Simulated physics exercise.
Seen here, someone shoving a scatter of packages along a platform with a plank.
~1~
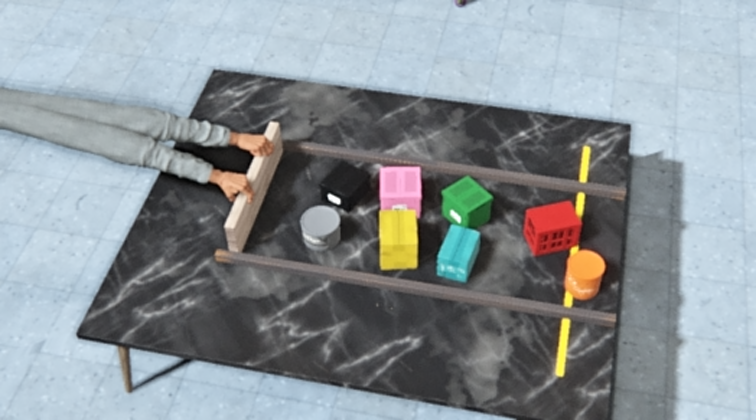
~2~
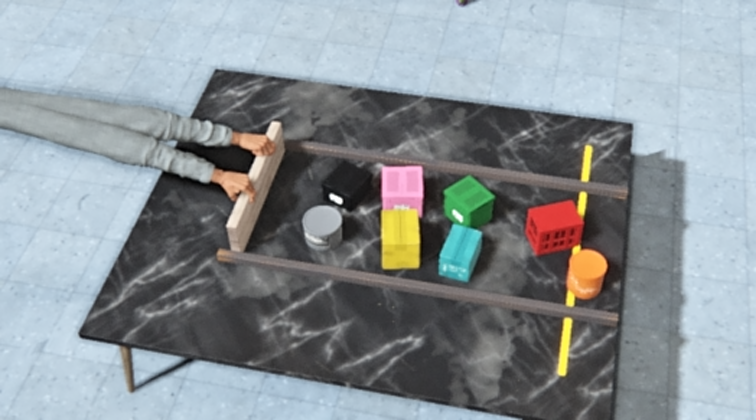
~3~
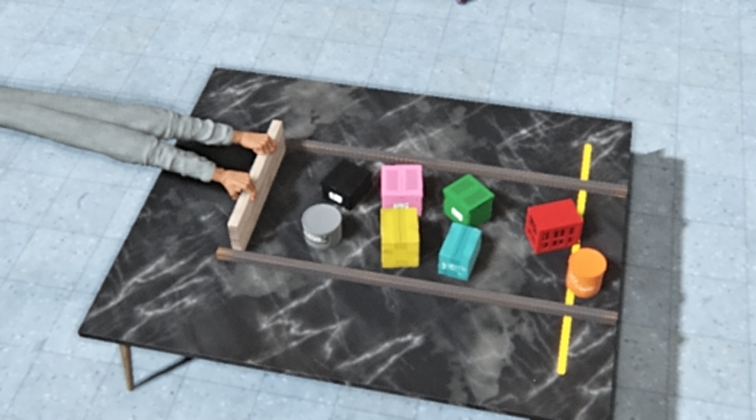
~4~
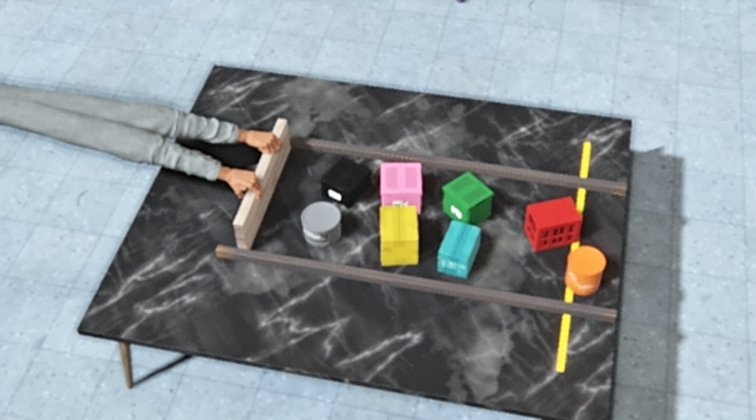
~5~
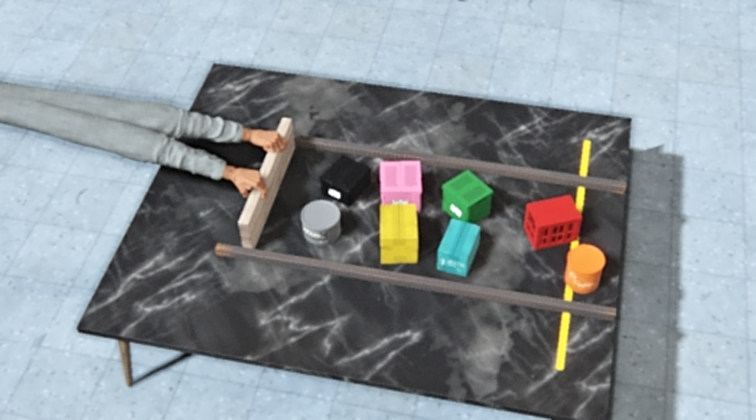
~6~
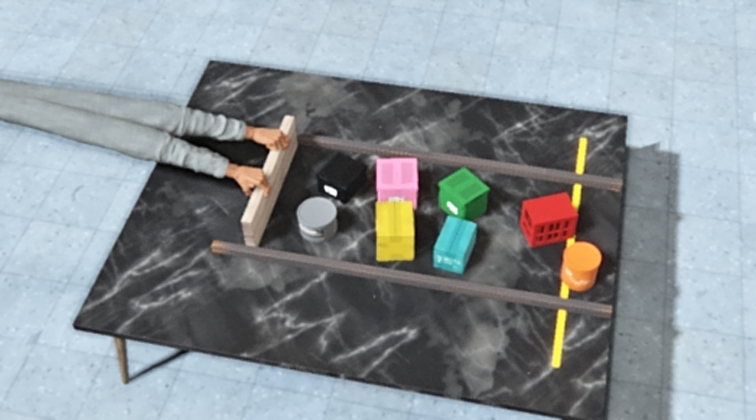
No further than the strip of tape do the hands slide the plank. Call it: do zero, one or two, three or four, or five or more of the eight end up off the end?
Five or more end up off it.
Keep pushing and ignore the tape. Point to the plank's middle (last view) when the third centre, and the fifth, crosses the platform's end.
Its centre point is roughly (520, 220) and later (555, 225).
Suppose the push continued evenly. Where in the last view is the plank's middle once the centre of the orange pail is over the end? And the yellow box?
About (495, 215), and (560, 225) for the other.
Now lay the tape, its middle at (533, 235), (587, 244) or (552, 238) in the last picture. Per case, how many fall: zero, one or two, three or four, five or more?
In the order of the places given: 3 or 4; more than four; either three or four.
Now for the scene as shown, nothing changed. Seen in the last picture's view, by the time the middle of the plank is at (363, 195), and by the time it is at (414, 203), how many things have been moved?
Moved so far: 5, later 7.
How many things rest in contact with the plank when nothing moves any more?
2 of them.
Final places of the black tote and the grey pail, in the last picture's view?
The black tote comes to rest at (594, 212), and the grey pail comes to rest at (589, 265).
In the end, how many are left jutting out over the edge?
Result: 0.
Early on, none off yet; orange pail at rest near (580, 267); red crate at rest near (549, 220); turquoise box at rest near (455, 245).
A while later, none off yet; orange pail travelled a little near (586, 268); red crate travelled about its own width near (591, 236); turquoise box travelled well along near (548, 270).
Finally, the number that fall off is five or more; lost, pink tote, yellow box, green tote, turquoise box, red crate and orange pail.
